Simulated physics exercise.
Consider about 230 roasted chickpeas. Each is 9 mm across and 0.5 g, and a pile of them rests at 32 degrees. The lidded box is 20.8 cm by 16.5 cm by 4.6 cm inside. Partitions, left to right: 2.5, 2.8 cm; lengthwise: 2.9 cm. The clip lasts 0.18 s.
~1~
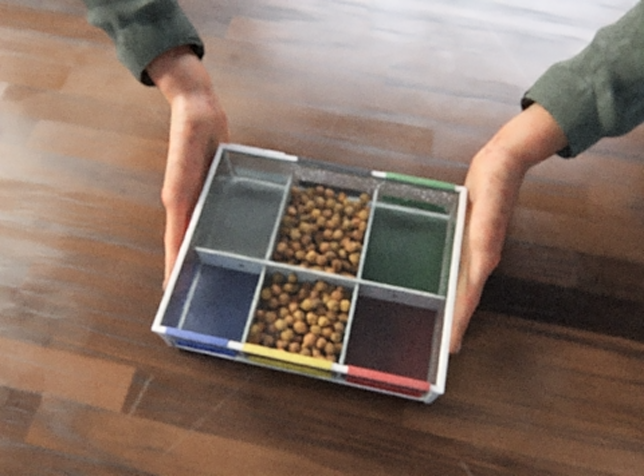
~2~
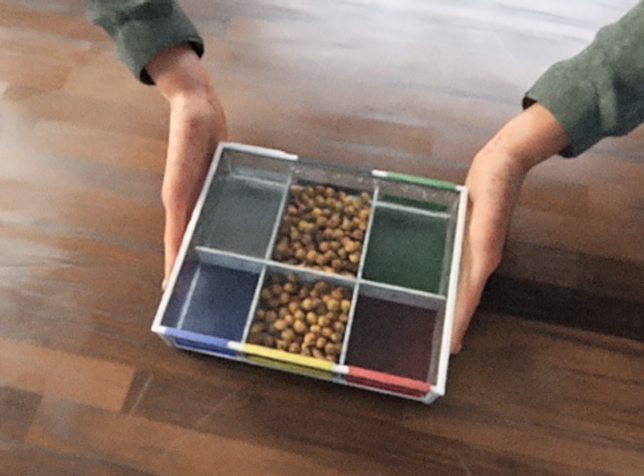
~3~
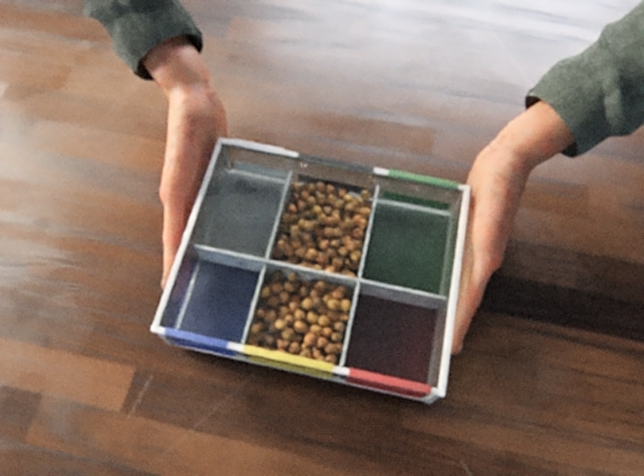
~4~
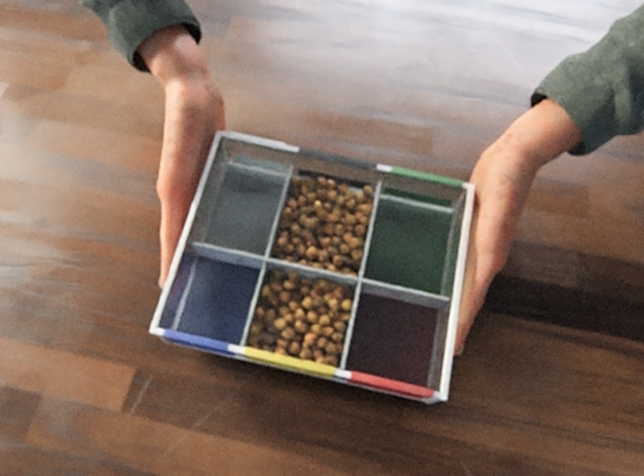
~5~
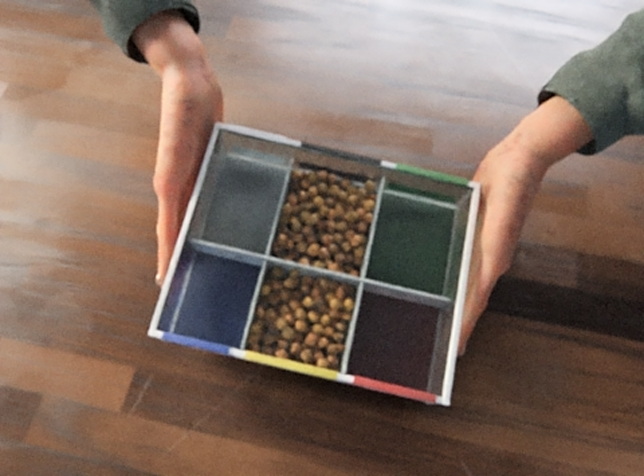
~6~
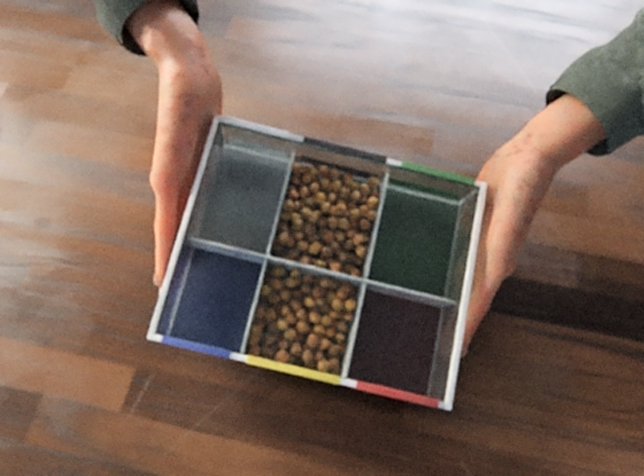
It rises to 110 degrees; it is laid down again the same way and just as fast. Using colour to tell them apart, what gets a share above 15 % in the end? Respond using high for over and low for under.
Red high, blue low, green low, yellow high, white low, black high.
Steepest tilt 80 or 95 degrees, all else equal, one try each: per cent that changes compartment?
First try: Around 20 %; second try: Around 25 %.
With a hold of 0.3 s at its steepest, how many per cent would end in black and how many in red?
Then, in per cent: Black 30, red 25.
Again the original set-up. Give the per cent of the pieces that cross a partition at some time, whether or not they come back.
Close to 30 percent.
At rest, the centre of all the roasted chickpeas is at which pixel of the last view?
Close to pixel (328, 337).
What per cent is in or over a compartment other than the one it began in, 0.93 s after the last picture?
About 15 per cent.
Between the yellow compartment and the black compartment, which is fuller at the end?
More ends up in the yellow one.
Then, 0.93 s after the last picture, tilt 110 degrees; red 15 %, yellow 45 %, black 40 %.
Then, 1.54 s after the last picture, tilt 50 degrees; red 25 %, yellow 40 %, black 30 %.
Then, 2.20 s after the last picture, tilt 0 degrees; red 25 %, yellow 40 %, black 30 %.
In the end, red 25 %, blue 0 %, green 0 %, yellow 40 %, white 0 %, black 30 %.
